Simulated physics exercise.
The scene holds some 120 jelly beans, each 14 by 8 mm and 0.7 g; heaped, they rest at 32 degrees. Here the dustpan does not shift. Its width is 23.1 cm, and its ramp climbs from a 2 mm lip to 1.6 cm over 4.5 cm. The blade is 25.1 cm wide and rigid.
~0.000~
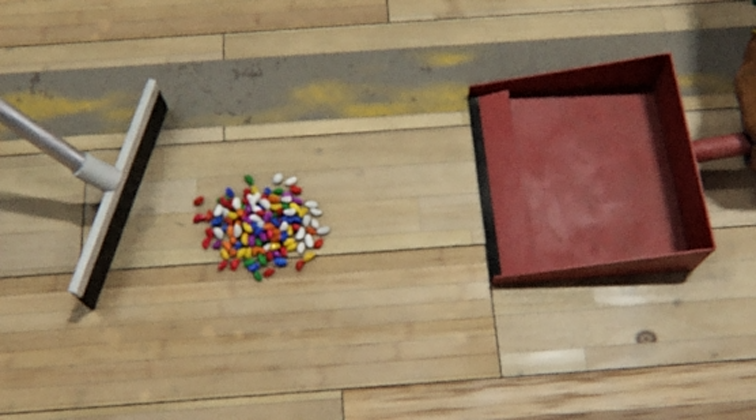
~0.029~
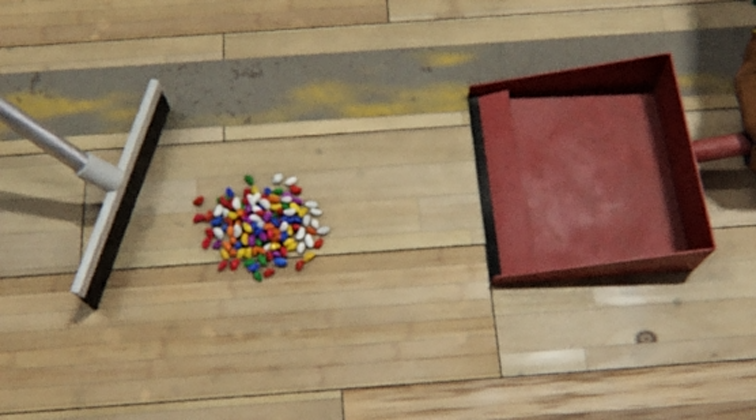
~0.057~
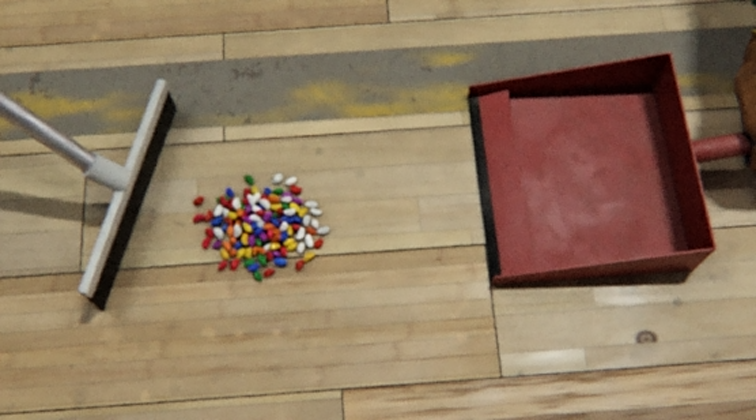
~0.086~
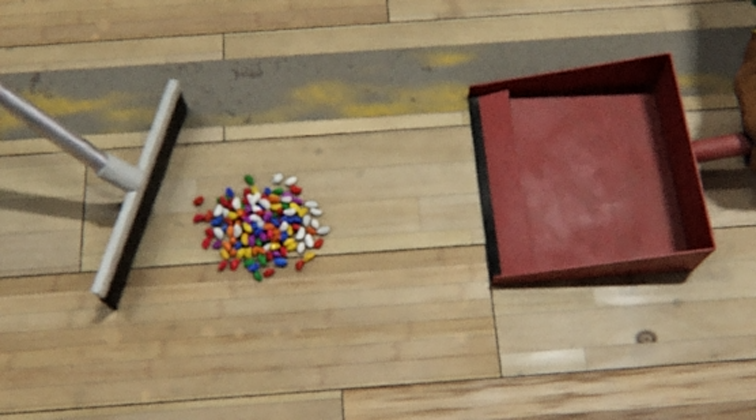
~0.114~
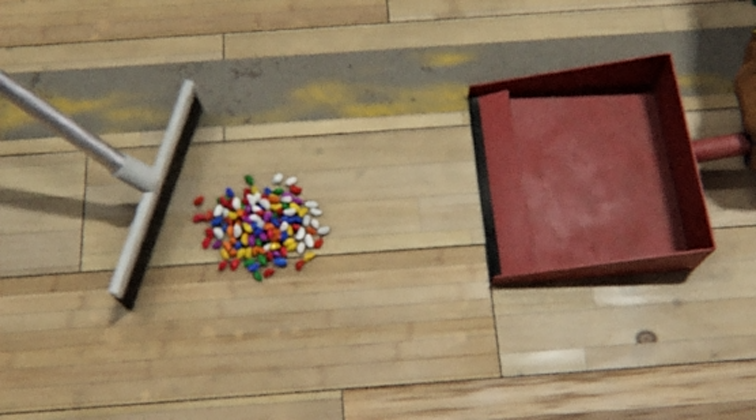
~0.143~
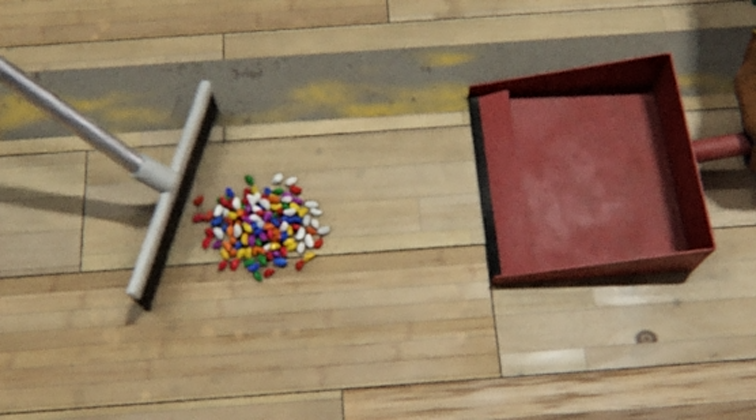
A light wooden floor crossed by a worn grey band with yellow patches is seen from above at a slight tilt. A pile of multicoloured jelly beans lies left of centre, between a white-and-black blade on a pale metal pole at left and a red dustpan at right, its handle by a partly visible brown shape. The blade slides rightward, slowly then faster, nearing the unmoving beans, while the dustpan and camera stay still.
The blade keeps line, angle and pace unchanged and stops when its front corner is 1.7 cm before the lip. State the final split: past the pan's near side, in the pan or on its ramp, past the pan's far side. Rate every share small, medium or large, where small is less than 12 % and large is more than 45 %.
Ratings - near side: Medium; pan: Small; far side: Small.
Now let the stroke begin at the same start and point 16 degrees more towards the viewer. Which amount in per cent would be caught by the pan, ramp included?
I'd expect close to 10 percent.
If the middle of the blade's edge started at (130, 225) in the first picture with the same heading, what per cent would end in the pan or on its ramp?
Estimate: Near 10 %.
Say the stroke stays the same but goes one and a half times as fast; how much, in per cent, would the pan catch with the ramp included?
Then about 25 per cent.
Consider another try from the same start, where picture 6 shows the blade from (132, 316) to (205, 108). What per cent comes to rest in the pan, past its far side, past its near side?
Pan 5; far 0; near 65.
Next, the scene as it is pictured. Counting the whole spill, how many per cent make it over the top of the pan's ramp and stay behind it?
Estimate: Close to 0 per cent of the total.
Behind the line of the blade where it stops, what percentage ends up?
Roughly 0 per cent.
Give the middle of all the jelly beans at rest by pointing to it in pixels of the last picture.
Somewhere near (468, 242) in the last picture.
After 0.36 s, middle of the blade 20 cm from the lip; 0 % over the lip, far side 0 %, near side 5 %.
After 0.51 s, middle of the blade 10 cm from the lip; 0 % over the lip, far side 0 %, near side 15 %.
After 0.78 s, middle of the blade 5 cm from the lip; 10 % over the lip, far side 0 %, near side 25 %.
In the end, at 2.3 s, near side 25 %, pan 10 %, far side 0 %, in front of the lip or behind the blade 70 %.
